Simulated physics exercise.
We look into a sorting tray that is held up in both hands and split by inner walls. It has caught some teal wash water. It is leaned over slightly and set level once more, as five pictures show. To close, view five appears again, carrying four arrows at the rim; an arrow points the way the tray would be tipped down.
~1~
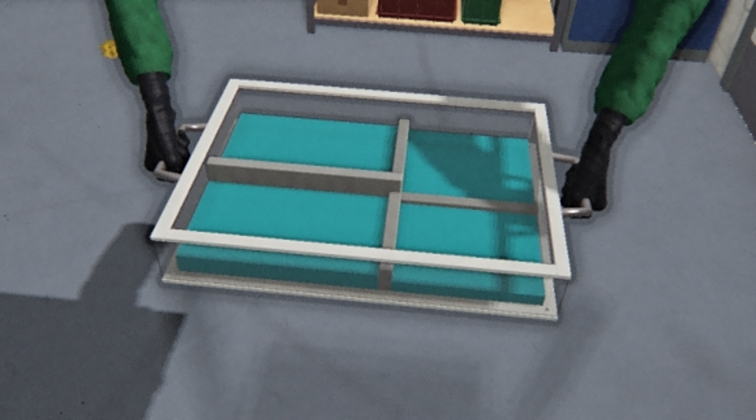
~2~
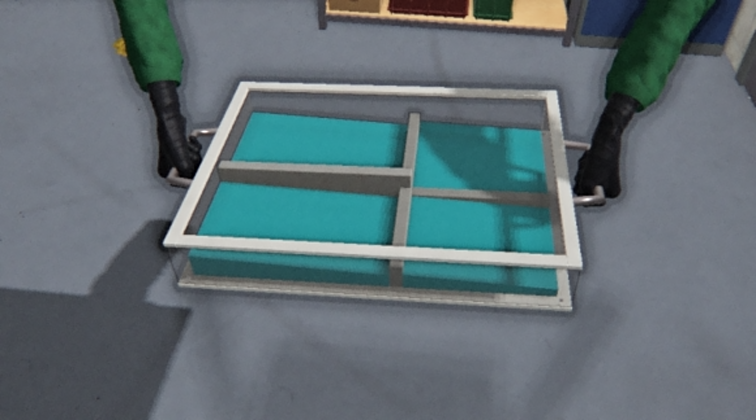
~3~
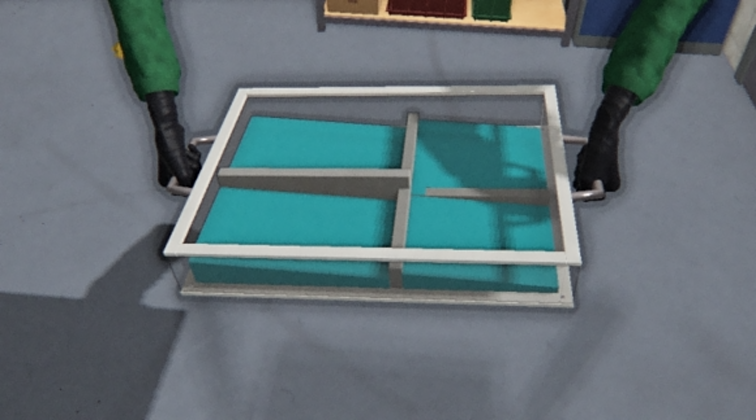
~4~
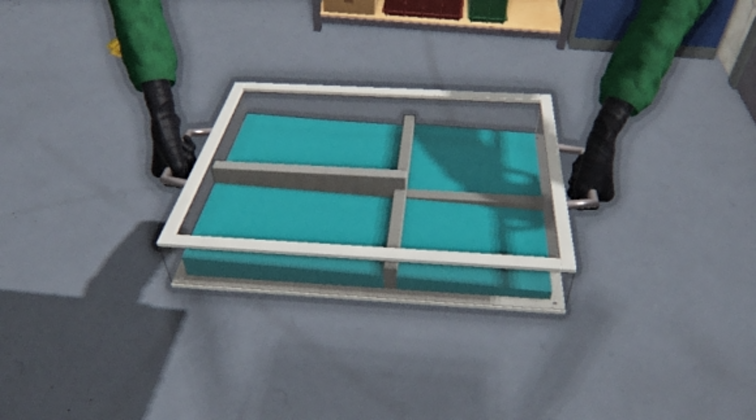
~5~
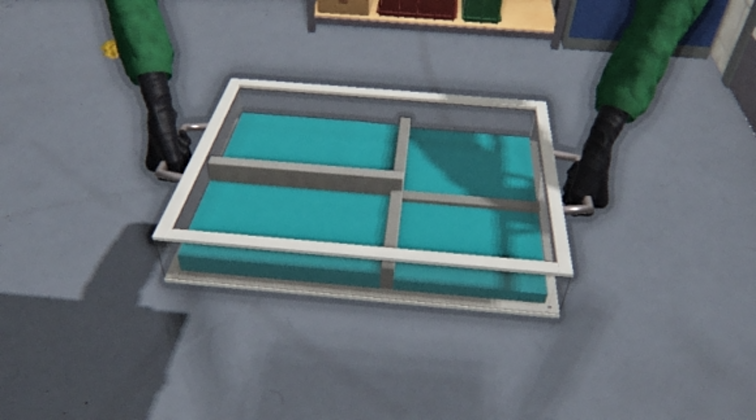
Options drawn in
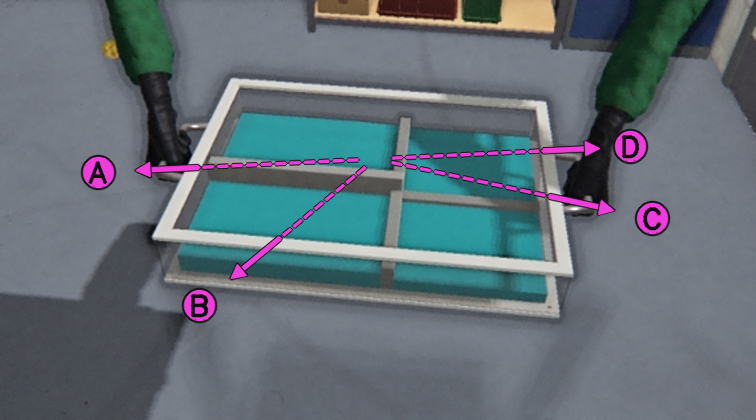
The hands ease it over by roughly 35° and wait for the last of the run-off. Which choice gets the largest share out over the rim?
Go for B.
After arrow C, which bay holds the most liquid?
That is the front right bay.
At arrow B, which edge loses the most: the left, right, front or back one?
The front rim.
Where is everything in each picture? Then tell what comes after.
In the first picture, the tray is level; deepest in the front left bay, at (291, 223), shallowest in the back right.
In the second picture, tipped about 3° down to the left; no wall is crossed.
In the third picture, tipped about 5° down to the left; liquid runs over the wall between the front right and back right bays.
In the fourth picture, tipped about 3° down to the left; no wall is crossed.
In the fifth picture, the tray is level; deepest in the front left bay, at (293, 222), shallowest in the back right.
On the marked copy, A ends at (140, 170); B ends at (234, 275); C ends at (608, 209); D ends at (594, 148).
For arrow A, about 33 % stays in the tray, the largest part in the front left bay.
For arrow B, about 21 % stays in the tray, the largest part in the front left bay.
For arrow C, about 29 % stays in the tray, the largest part in the front right bay.
For arrow D, about 29 % stays in the tray, the largest part in the back right bay.
